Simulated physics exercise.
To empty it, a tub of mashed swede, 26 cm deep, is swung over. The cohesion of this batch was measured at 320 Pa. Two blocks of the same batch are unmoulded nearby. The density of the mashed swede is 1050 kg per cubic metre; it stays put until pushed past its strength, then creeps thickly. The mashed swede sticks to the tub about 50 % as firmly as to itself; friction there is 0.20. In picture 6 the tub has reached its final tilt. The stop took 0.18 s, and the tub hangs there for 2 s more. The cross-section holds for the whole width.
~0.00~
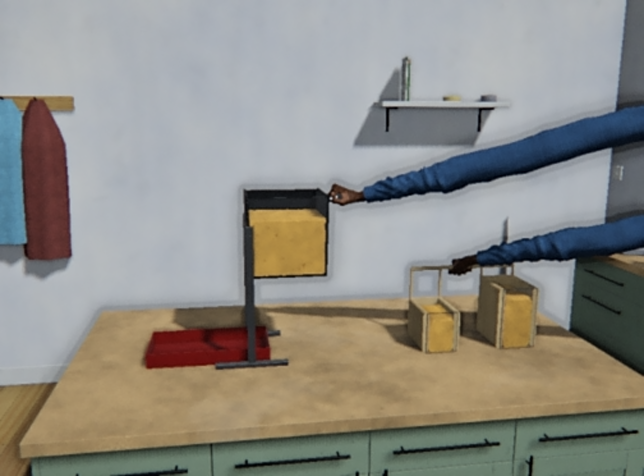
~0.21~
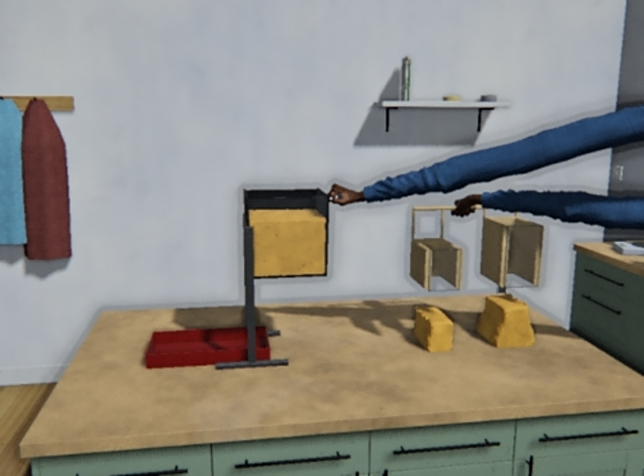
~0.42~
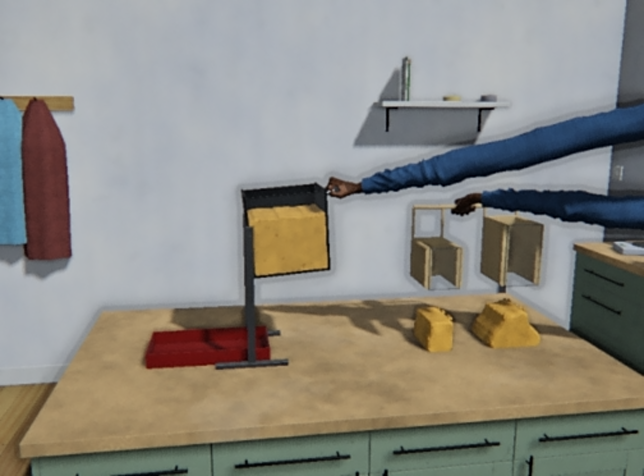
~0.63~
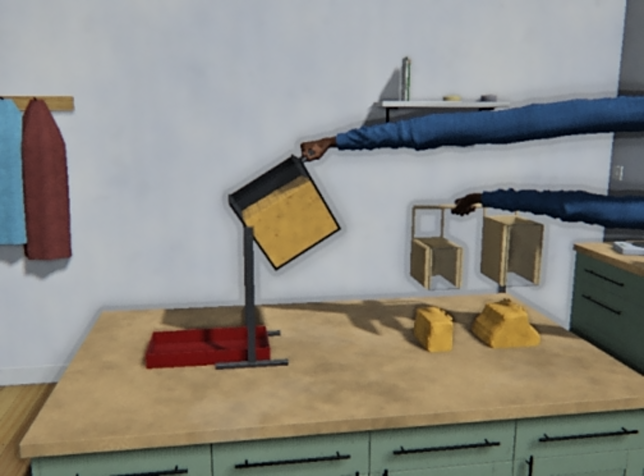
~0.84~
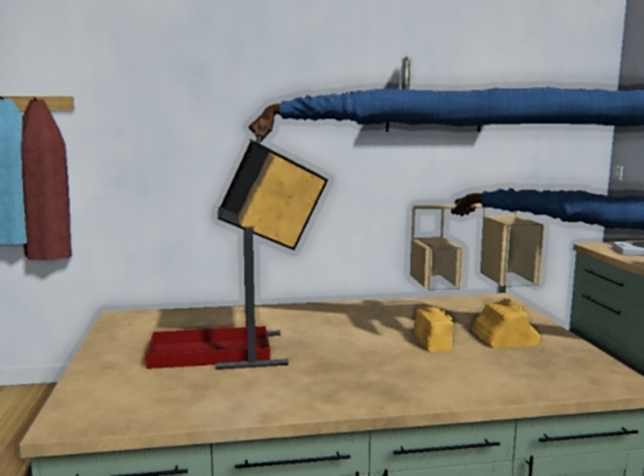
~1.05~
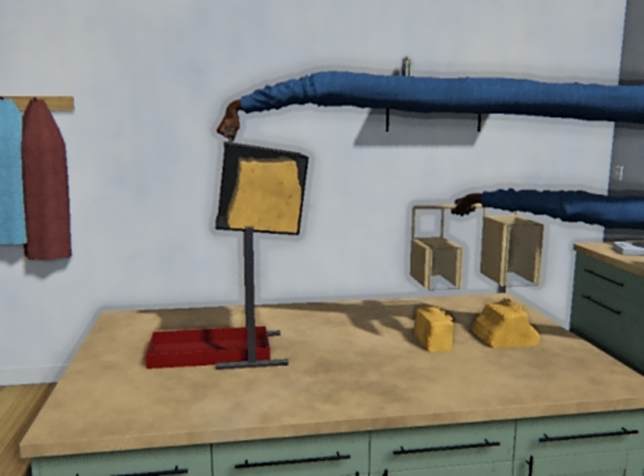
At first, a tub of yellow mash sits upright on a stand above a red tray, while one hand lifts the moulds off two nearby blocks, which sag, the right one more. Then the other hand swings the tub leftward onto its side, the mash still inside.
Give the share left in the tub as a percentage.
The share left in the tub is near 67 %.
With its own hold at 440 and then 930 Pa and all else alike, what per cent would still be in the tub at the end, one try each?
In turn about 95 %, 100 %.
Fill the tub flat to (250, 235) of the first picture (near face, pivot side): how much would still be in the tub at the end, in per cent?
In that case some 100 per cent.
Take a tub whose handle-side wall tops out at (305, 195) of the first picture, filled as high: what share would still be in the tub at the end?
It would be near 100 %.
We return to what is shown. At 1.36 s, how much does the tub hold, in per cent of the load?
Some 80 per cent.
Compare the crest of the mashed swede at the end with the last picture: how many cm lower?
About 8 cm.
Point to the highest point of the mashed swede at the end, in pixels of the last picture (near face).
Around (256, 189).
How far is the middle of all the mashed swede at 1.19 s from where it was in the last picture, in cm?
About 4 cm.
By 1.19 s, the tub is at 83 degrees and holds 96 %.
By 1.36 s, the tub is at 83 degrees and holds 79 %.
By 1.53 s, the tub is at 83 degrees and holds 69 %.
By 1.70 s, the tub is at 83 degrees and holds 68 %.
By 3.05 s, at the end, the tub is at 83 degrees and holds 67 %.
